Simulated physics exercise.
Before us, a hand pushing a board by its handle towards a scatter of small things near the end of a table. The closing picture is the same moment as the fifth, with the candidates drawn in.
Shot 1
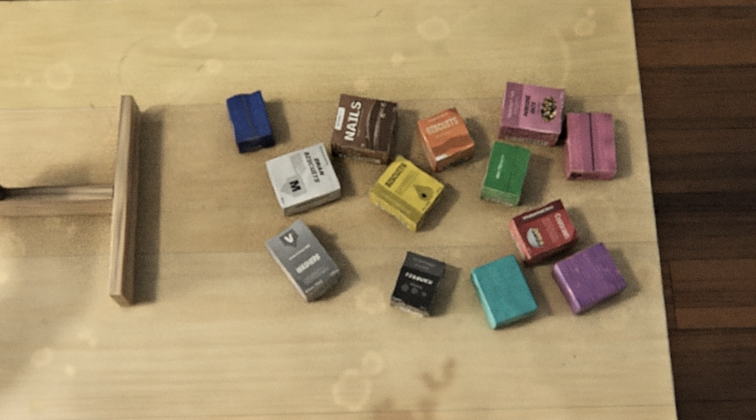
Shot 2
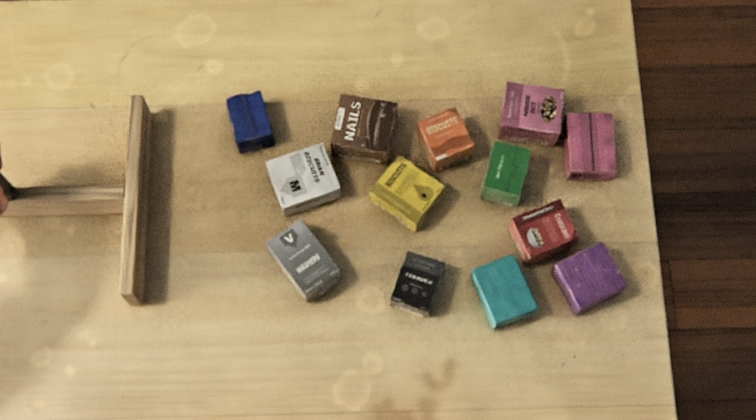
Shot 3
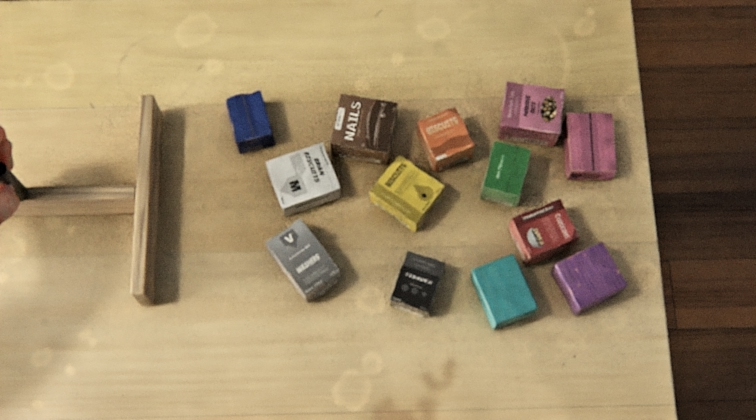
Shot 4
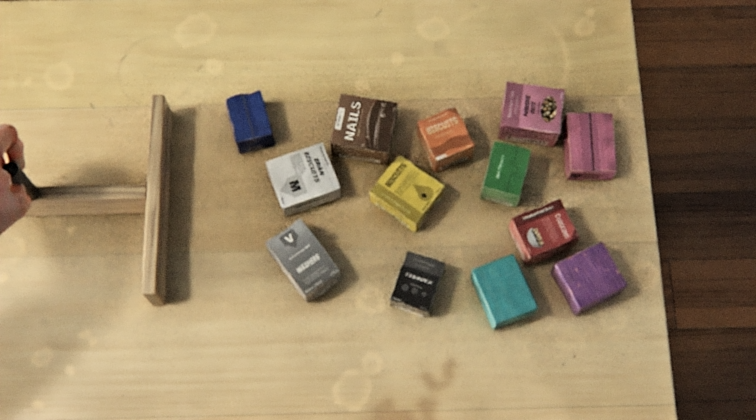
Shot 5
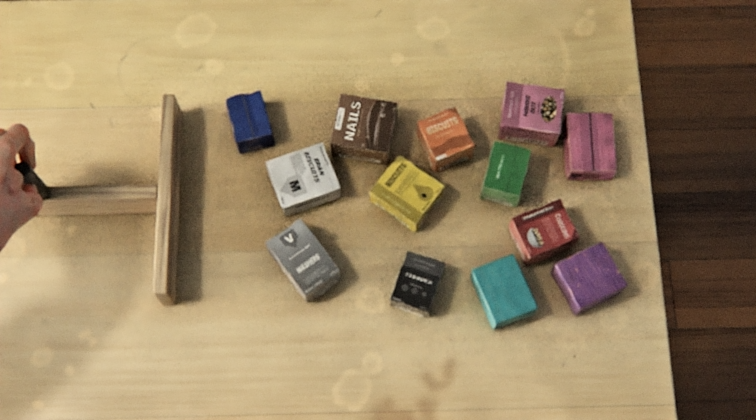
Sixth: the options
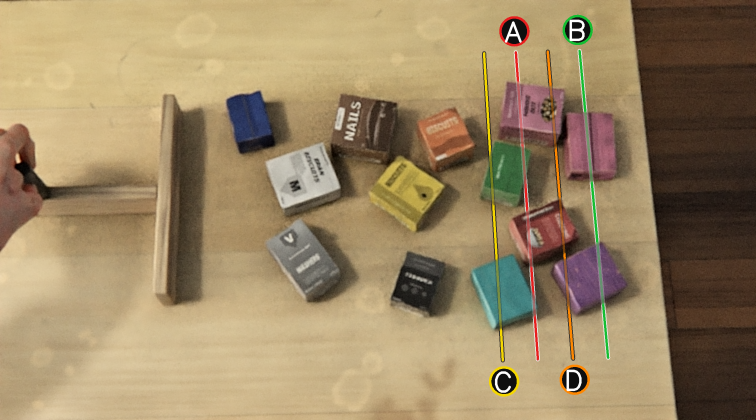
To begin with, a wooden board on a handle stands at the left of a pale table, apart from a scatter of colourful small boxes and blocks. A hand comes into view at the left edge, gripping the handle, and pushes the board slowly rightward a short way, while the scattered items stay still.
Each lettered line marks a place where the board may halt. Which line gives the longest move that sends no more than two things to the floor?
Stop at C.
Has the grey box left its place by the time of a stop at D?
Yes.
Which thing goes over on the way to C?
The pink box.
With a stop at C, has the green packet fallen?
By then, no.
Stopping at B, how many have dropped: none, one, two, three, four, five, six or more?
Six or more.
On the marked copy, A at (526, 199); B at (593, 197); C at (493, 199); D at (560, 198).
Taking C. A third of the way, board (283, 188); blue box (311, 121); brown box (376, 129).
Two thirds of the way, board (401, 185); pink box (609, 146); pink packet (577, 92).
When it is over, board (491, 183); pink box over the edge; purple block (661, 287); one fallen.
As for the rest, A drops four; B drops ten; D drops eight.
